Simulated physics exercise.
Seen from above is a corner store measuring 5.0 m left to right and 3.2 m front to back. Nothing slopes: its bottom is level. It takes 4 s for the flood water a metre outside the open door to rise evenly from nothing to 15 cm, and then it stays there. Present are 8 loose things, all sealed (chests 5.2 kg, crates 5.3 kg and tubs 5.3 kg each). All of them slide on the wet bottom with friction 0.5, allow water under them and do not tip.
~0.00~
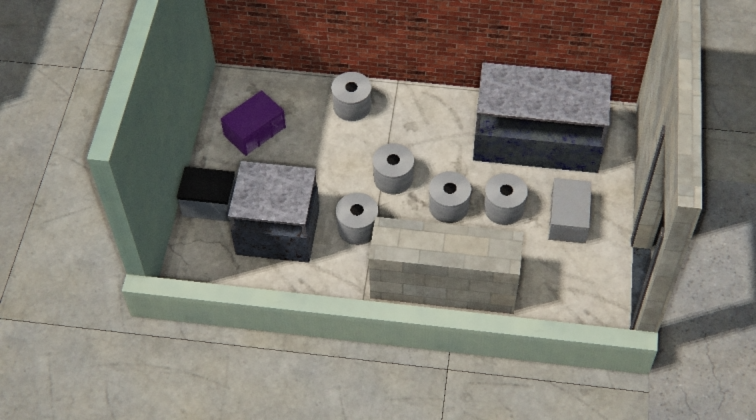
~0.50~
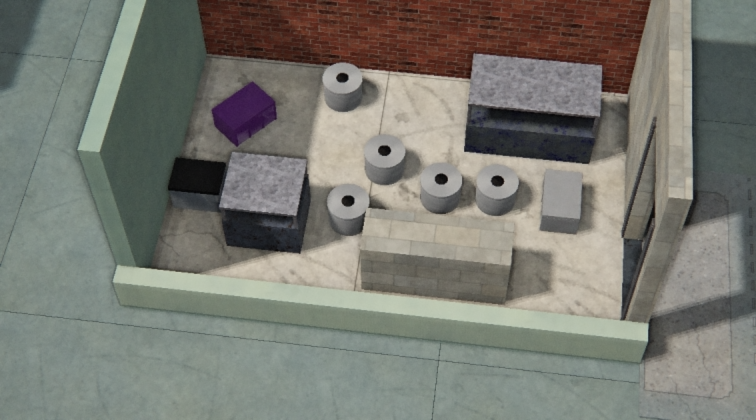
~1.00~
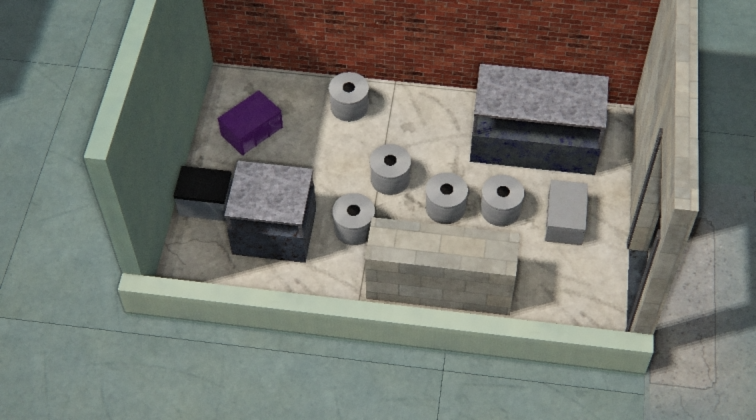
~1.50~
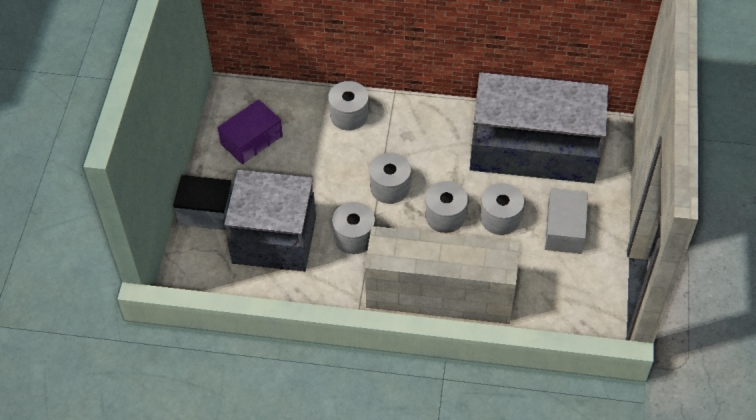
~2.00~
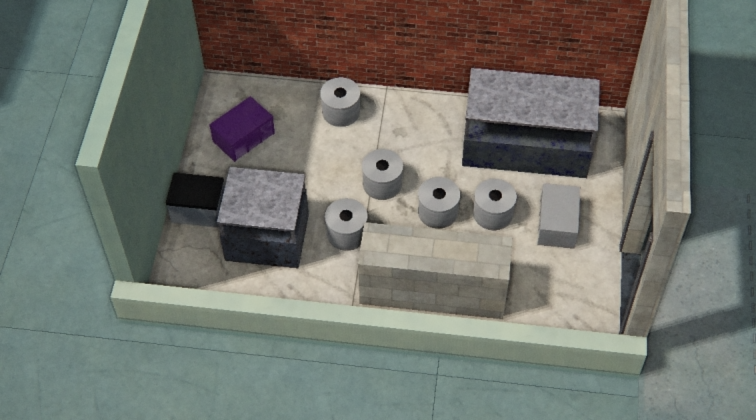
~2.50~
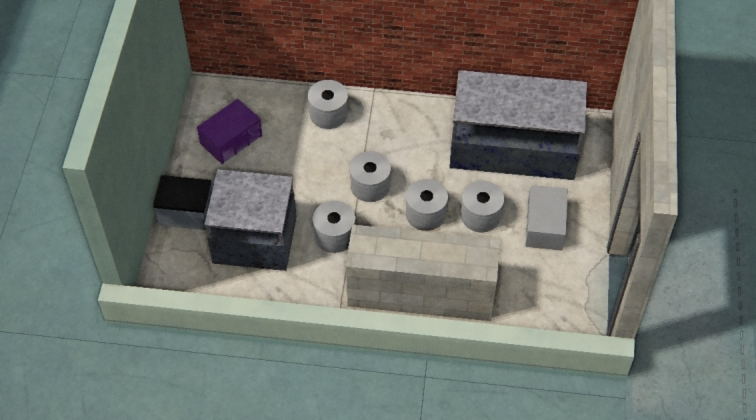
A purple crate and several grey tubs stayed put in a small open-topped store as the paving outside turned blue-green, then a small patch of water appeared just inside the right-hand wall.
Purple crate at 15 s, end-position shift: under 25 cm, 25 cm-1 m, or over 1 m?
It winds up a bit off.
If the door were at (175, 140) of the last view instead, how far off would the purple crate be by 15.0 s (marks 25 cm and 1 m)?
The purple crate drifts well away.
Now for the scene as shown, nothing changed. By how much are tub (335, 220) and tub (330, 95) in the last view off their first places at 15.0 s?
60 cm and 30 cm respectively.
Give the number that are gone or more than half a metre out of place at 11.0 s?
My count gives 5.
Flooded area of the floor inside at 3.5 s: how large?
I'd put it close to 1.5 m2.
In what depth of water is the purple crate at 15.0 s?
Depth approx. 10 cm.
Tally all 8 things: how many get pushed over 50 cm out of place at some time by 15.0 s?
The number is 7.
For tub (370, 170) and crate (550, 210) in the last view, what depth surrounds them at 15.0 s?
Some 9 cm at the first, some 5 cm at the second.
After 3.5 s the purple crate is near (229, 123), 0.0 m from its start, aground; 0 afloat.
After 6.8 s the purple crate is near (229, 123), 0.0 m from its start, aground; 2 afloat.
After 11.0 s the purple crate is near (215, 107), 0.3 m from its start, afloat; 8 afloat.
After 15.0 s the purple crate is near (199, 97), 0.5 m from its start, afloat; 8 afloat.
